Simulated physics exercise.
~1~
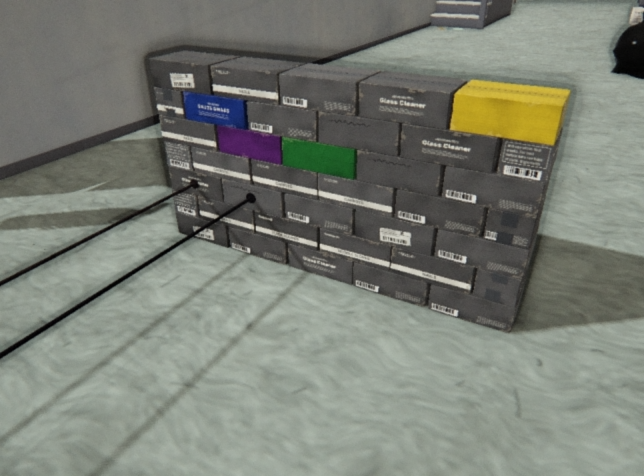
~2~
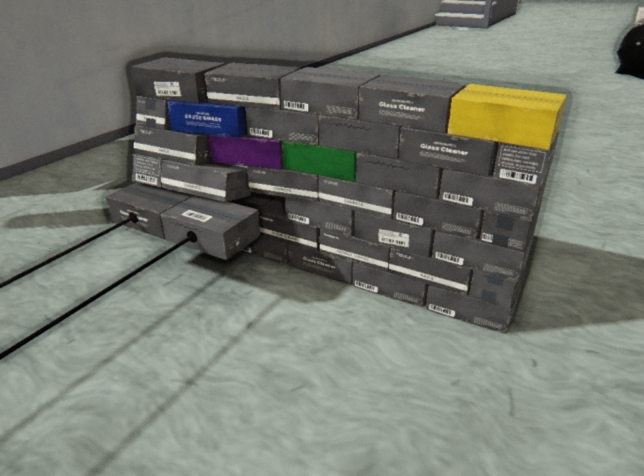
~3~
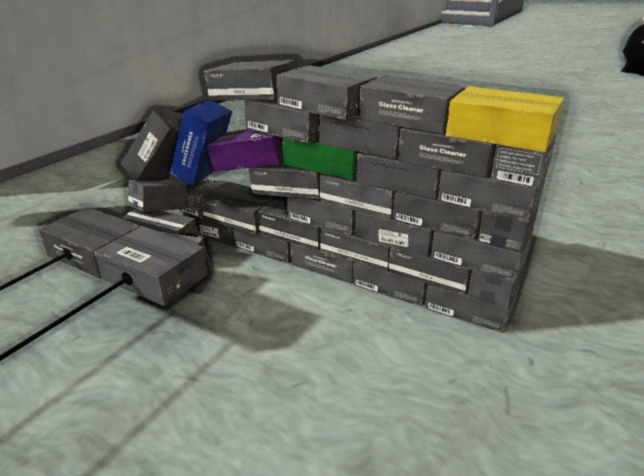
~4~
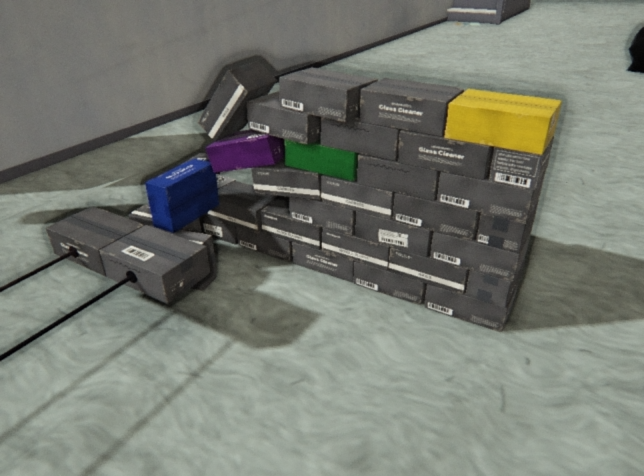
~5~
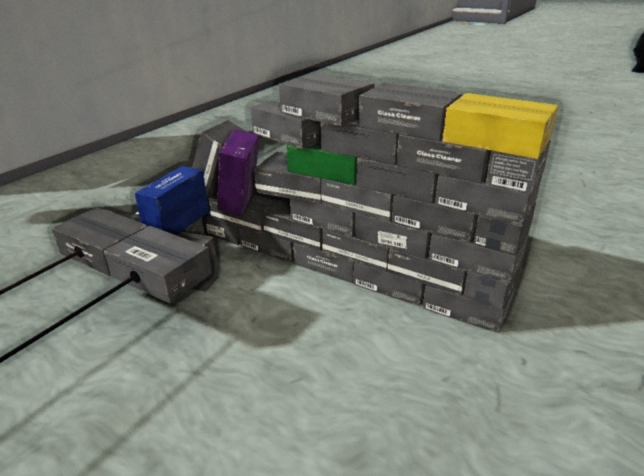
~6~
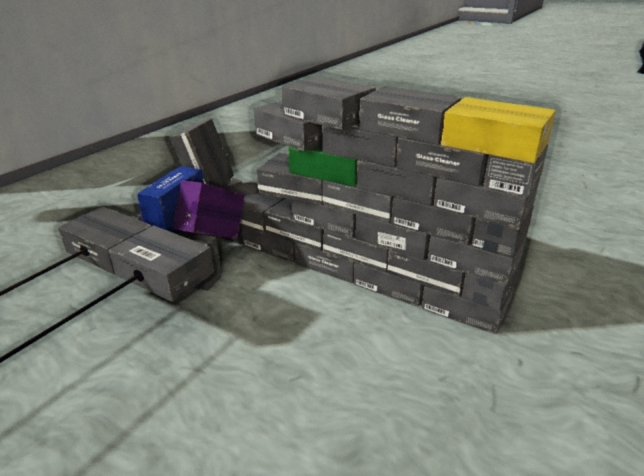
In this clip, two dark boxes are pulled straight out of the lower left of a stacked box wall by thin rods, and the boxes above sag and tumble, the blue one first, then the purple, ending on the pile while the green and yellow boxes stay in place.
